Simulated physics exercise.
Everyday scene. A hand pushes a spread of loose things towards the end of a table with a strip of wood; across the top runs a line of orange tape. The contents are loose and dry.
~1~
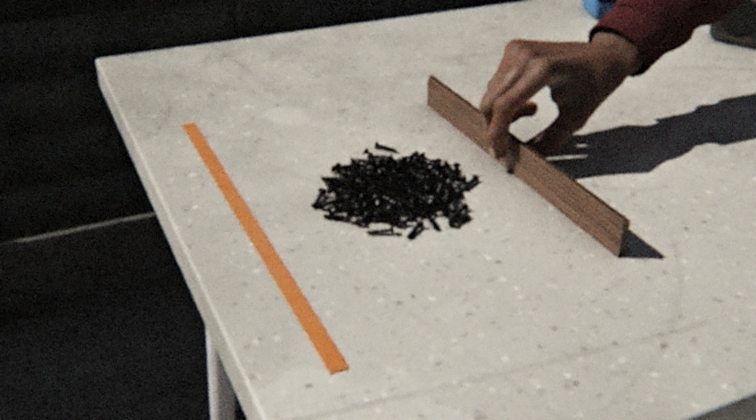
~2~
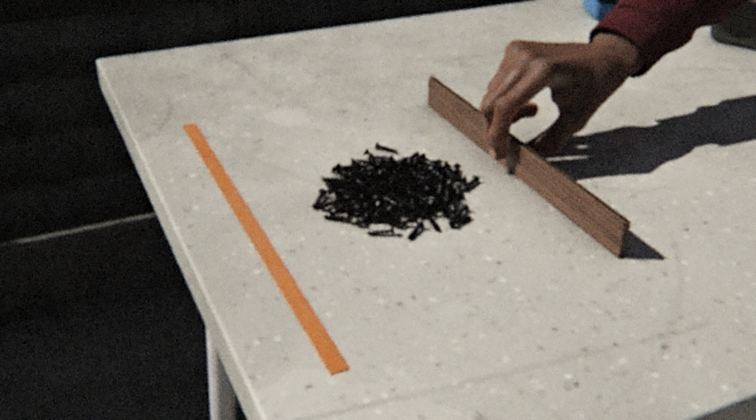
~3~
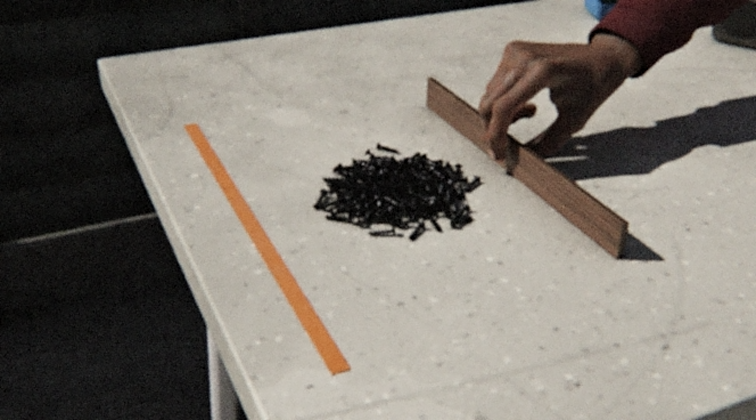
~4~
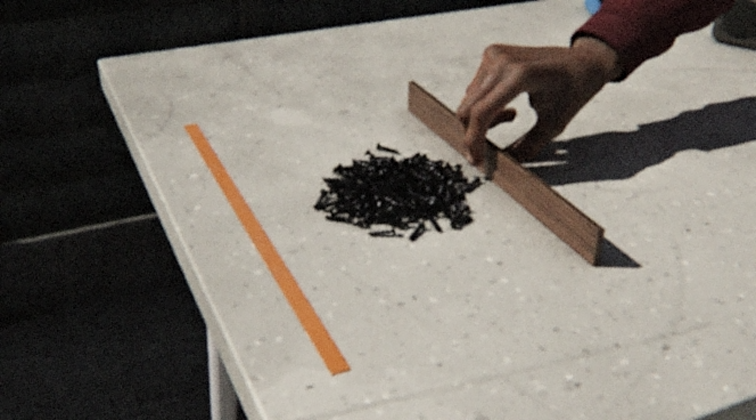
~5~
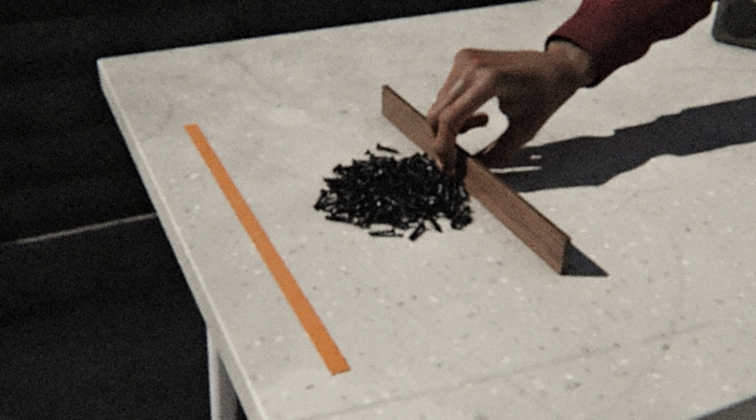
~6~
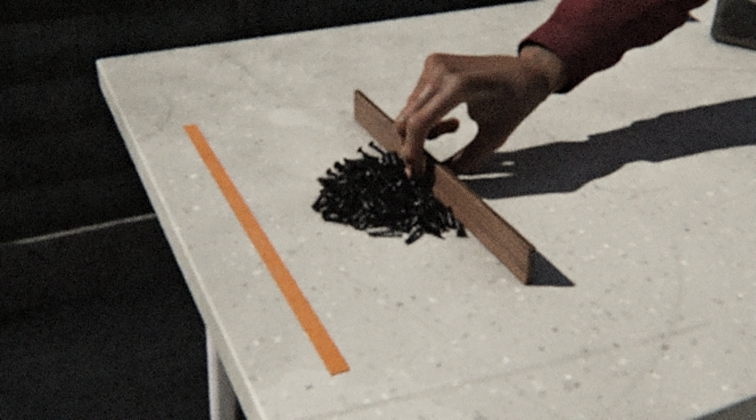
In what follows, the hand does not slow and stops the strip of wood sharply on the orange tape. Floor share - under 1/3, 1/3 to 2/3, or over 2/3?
I expect a third to two thirds of it to fall off the end.
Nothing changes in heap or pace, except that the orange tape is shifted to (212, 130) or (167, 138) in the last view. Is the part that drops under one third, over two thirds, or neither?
Result 1: Below one third. Result 2: Over two thirds.
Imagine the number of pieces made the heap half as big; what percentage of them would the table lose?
That works out to something like 20 percent.
Shortly afterwards, strip of wood still moving, near (334, 174); heap all on the table, its front near (232, 222).
Next, strip of wood stopped at the orange tape; heap near a quarter over the edge.
Some moments later, strip of wood stopped at the orange tape; heap near half over the edge.
In the end, strip of wood stopped at the orange tape; heap near half over the edge.
